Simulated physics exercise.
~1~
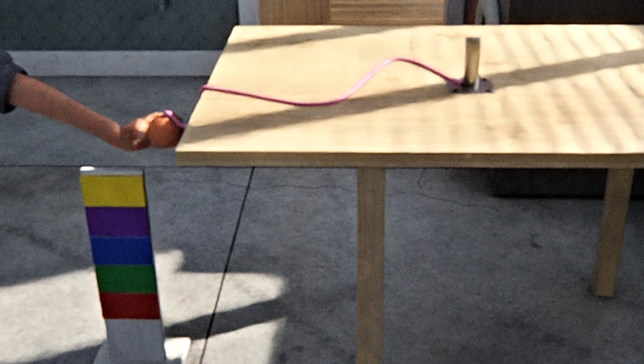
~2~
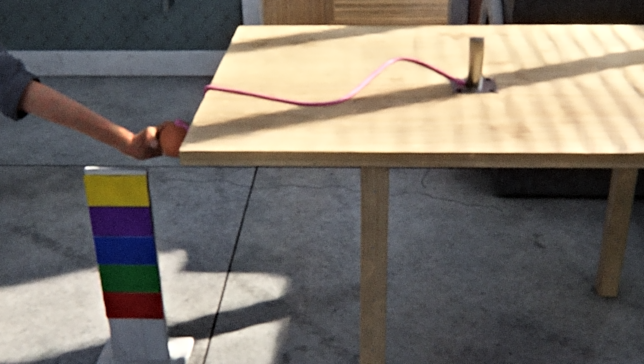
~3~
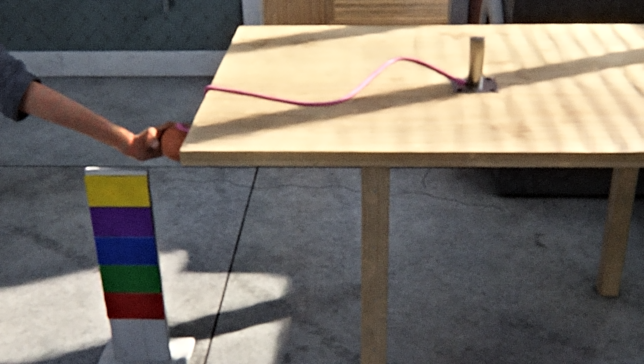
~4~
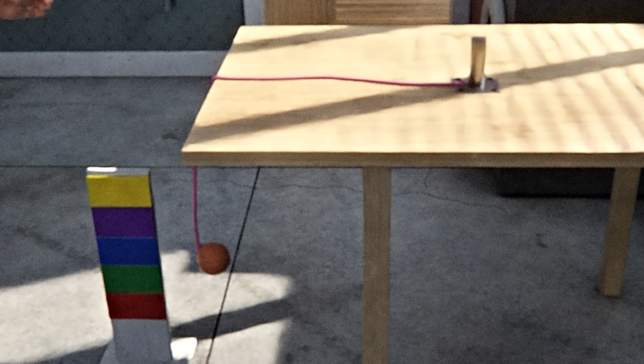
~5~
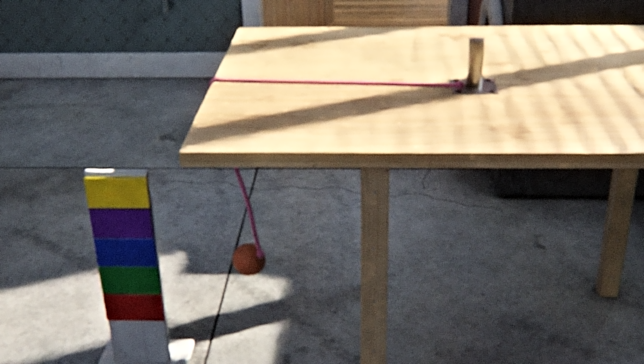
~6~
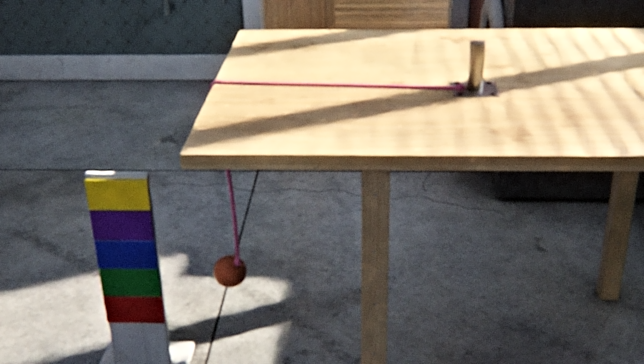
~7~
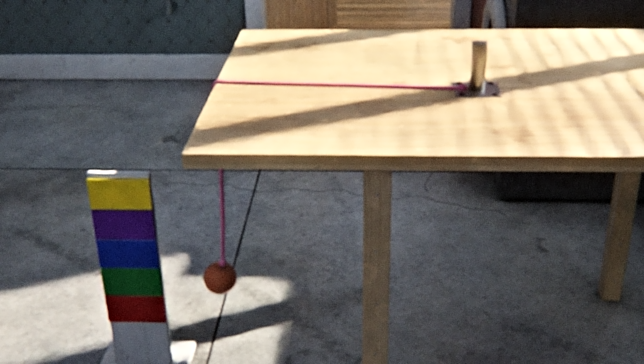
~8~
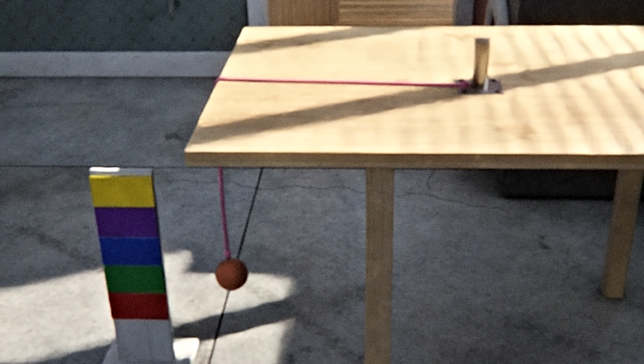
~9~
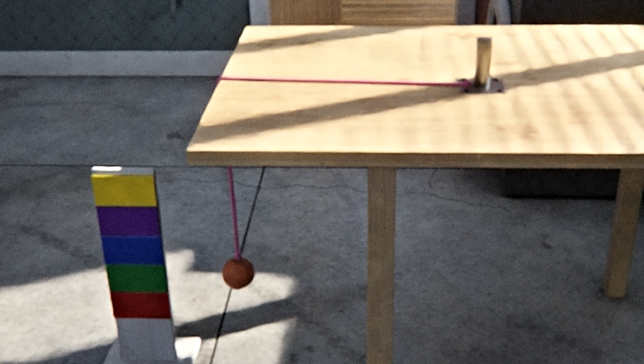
Beside a striped board, a hand releases an orange that drops and sways level with green.
